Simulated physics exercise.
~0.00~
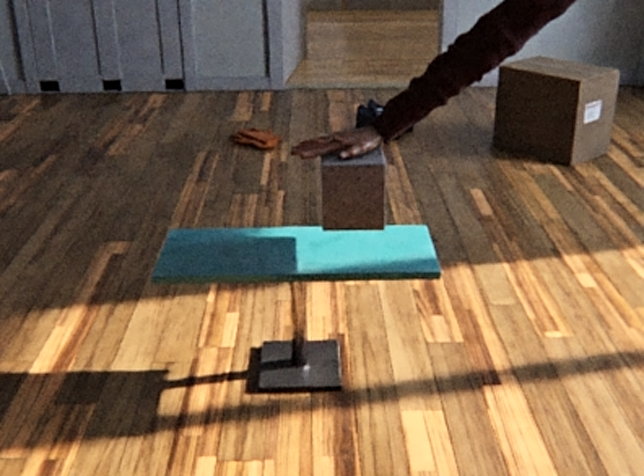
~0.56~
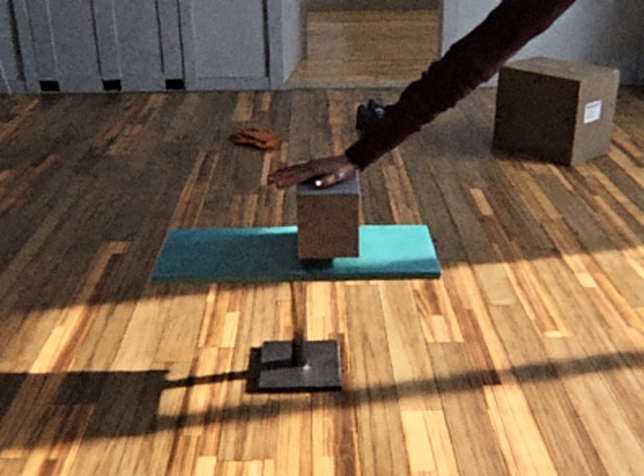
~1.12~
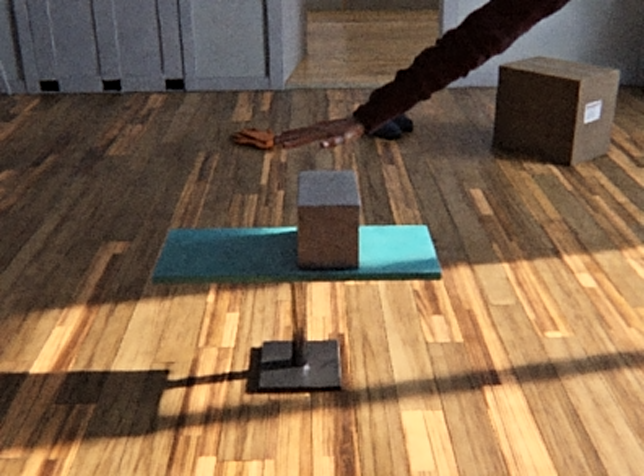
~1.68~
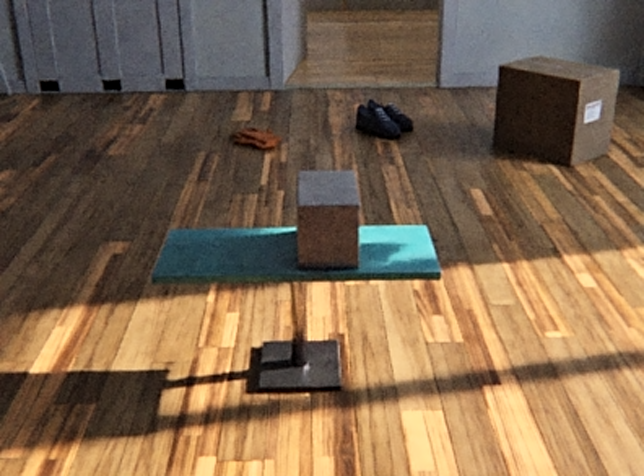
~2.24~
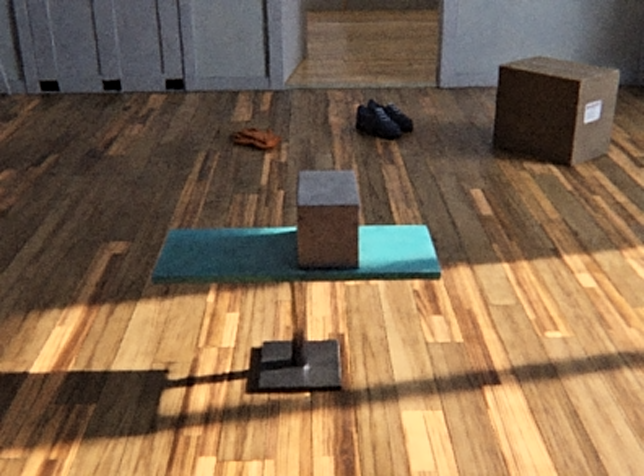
On a wooden floor, a hand sets a block on a turquoise table, which stays steady.
